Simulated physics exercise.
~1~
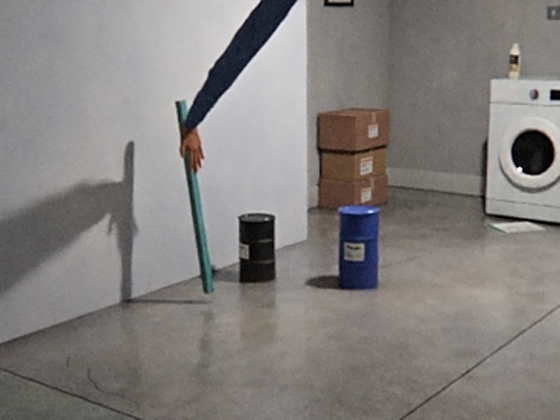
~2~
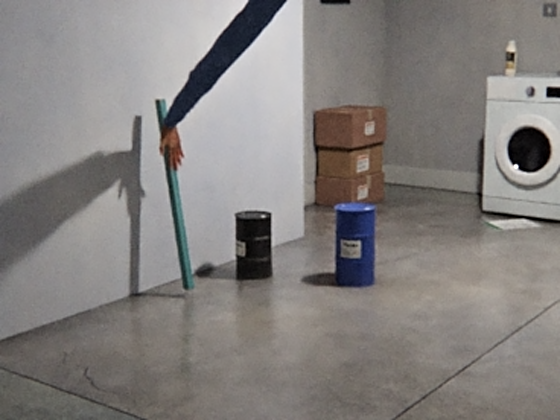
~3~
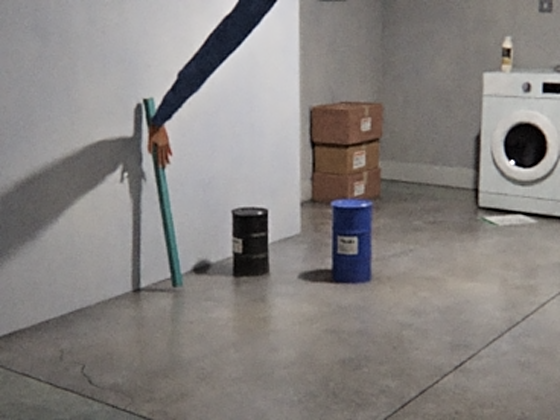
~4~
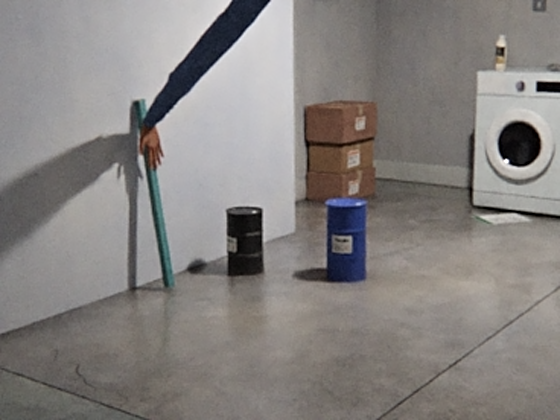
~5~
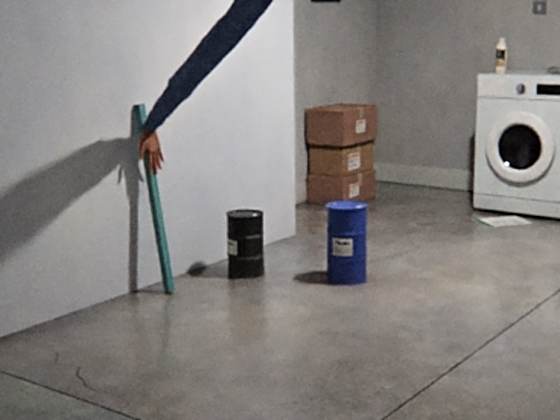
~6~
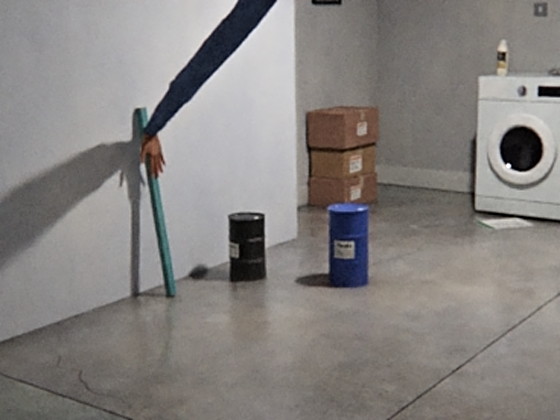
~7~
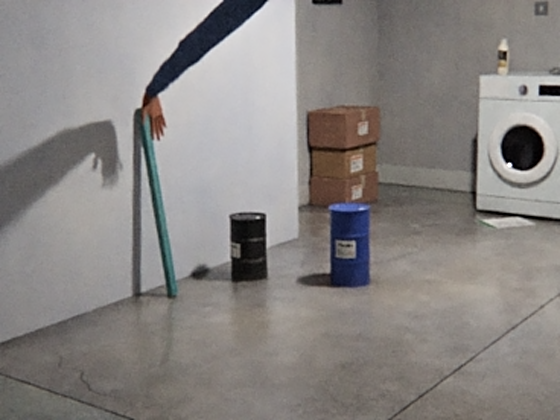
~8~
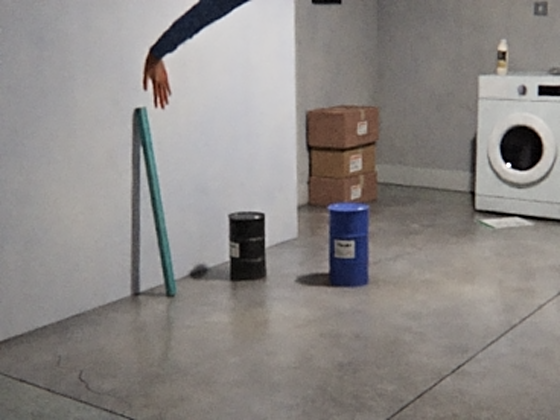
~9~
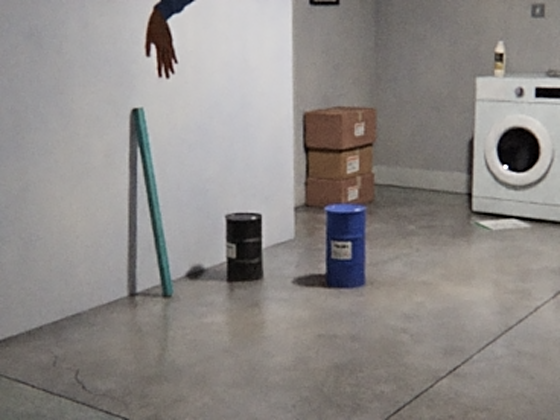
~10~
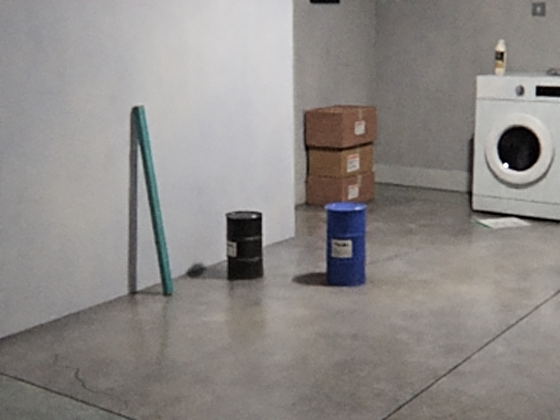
In this clip, a hand moves a turquoise pole slightly left and leans it against a pale wall, near a black canister and a blue one, then lets go and withdraws upward out of view, leaving the pole leaning there and both canisters still standing in place.
